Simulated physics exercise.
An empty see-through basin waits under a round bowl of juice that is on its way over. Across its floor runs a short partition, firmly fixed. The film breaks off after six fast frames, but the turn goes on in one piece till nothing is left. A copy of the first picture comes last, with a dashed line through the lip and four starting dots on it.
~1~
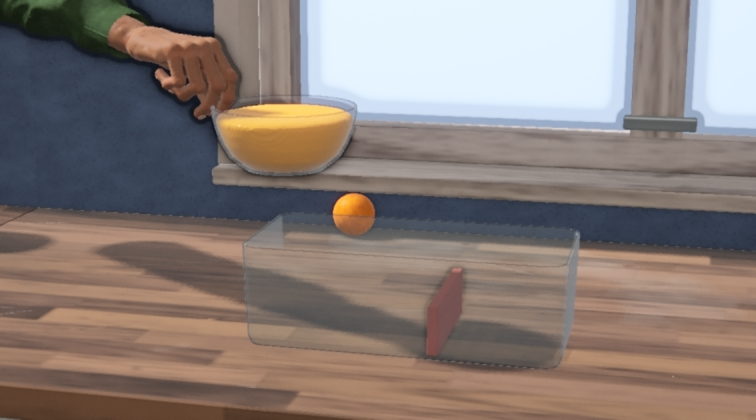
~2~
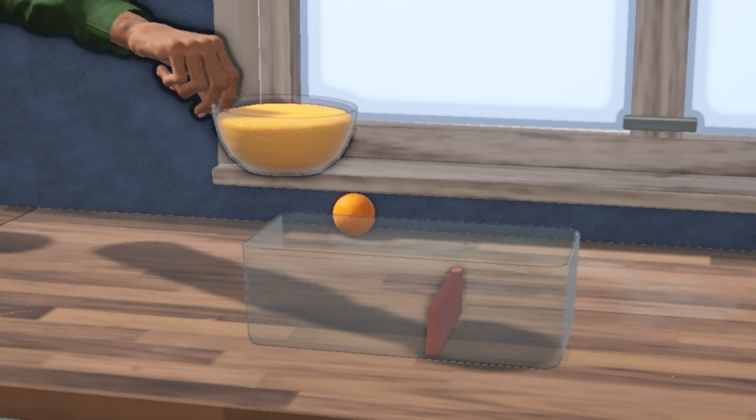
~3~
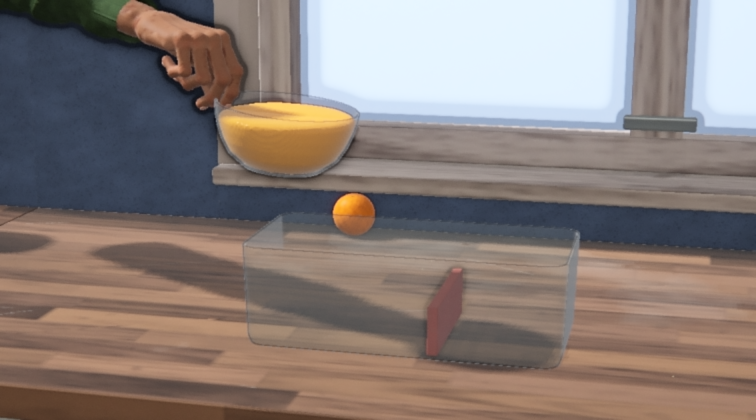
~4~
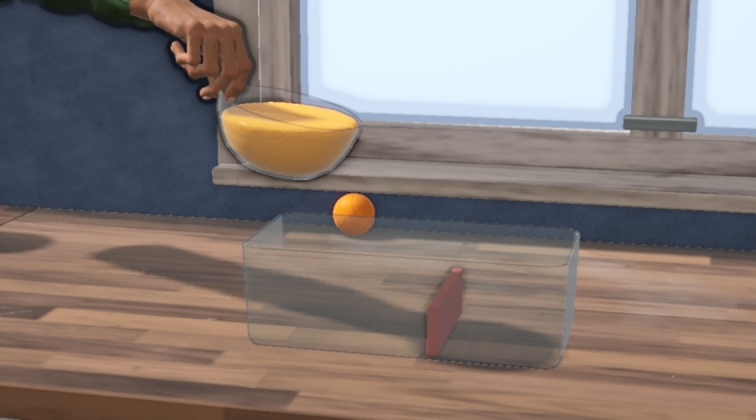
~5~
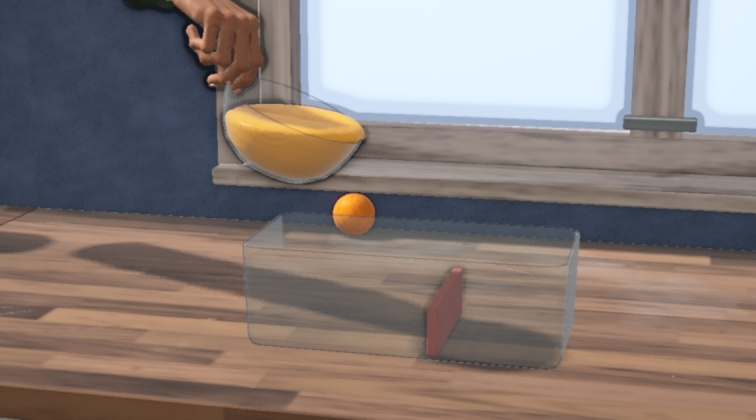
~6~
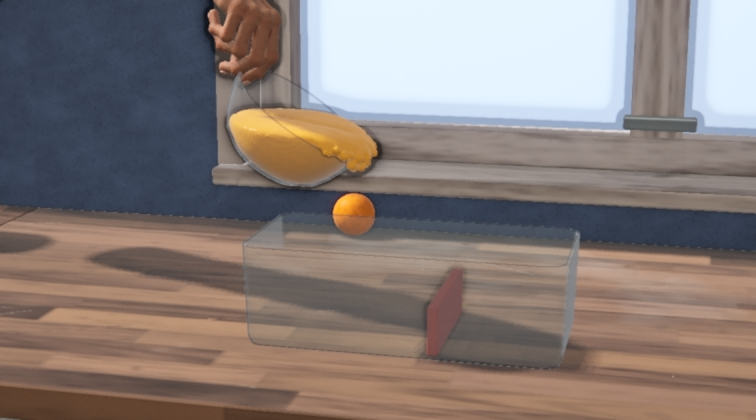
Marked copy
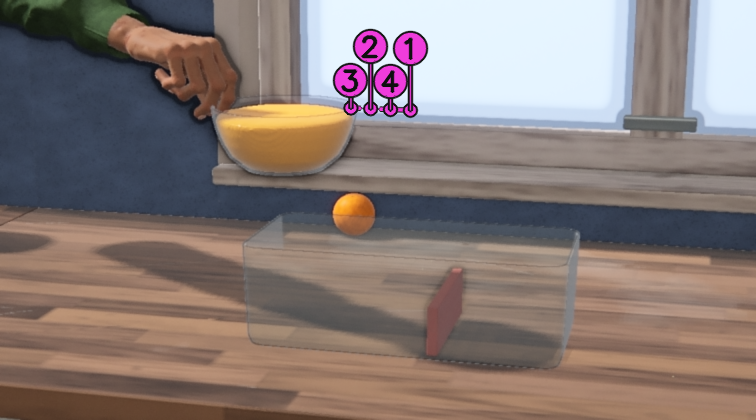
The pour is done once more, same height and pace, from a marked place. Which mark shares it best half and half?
1.
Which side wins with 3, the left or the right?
The left side.
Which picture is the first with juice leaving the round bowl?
In picture 5.
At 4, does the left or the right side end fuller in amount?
More ends on the left.
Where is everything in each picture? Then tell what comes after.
Upright, lip at (352, 108); basin from (249, 342) to (562, 368); top of the wall at (446, 287); nothing has left yet, in the first frame.
Upright, lip at (353, 110); nothing has left yet, in the second frame.
Tipped about 6°, lip at (355, 116); nothing has left yet, in the third frame.
Tipped about 14°, lip at (357, 125); nothing has left yet, in the fourth frame.
Tipped about 24°, lip at (358, 139); juice is over the lip, down to (358, 139), in the fifth frame.
Tipped about 36°, lip at (357, 154); juice is over the lip, down to (363, 166), in the sixth frame.
On the marked copy, 1 at (410, 110); 2 at (370, 108); 3 at (350, 108); 4 at (390, 109).
With 1, about 51 % ends left of the wall and 46 % right of it; 3 % is lost outside.
With 2, about 88 % ends left of the wall and 6 % right of it; 6 % is lost outside.
With 3, about 87 % ends left of the wall and 9 % right of it; 5 % is lost outside.
With 4, about 72 % ends left of the wall and 23 % right of it; 5 % is lost outside.
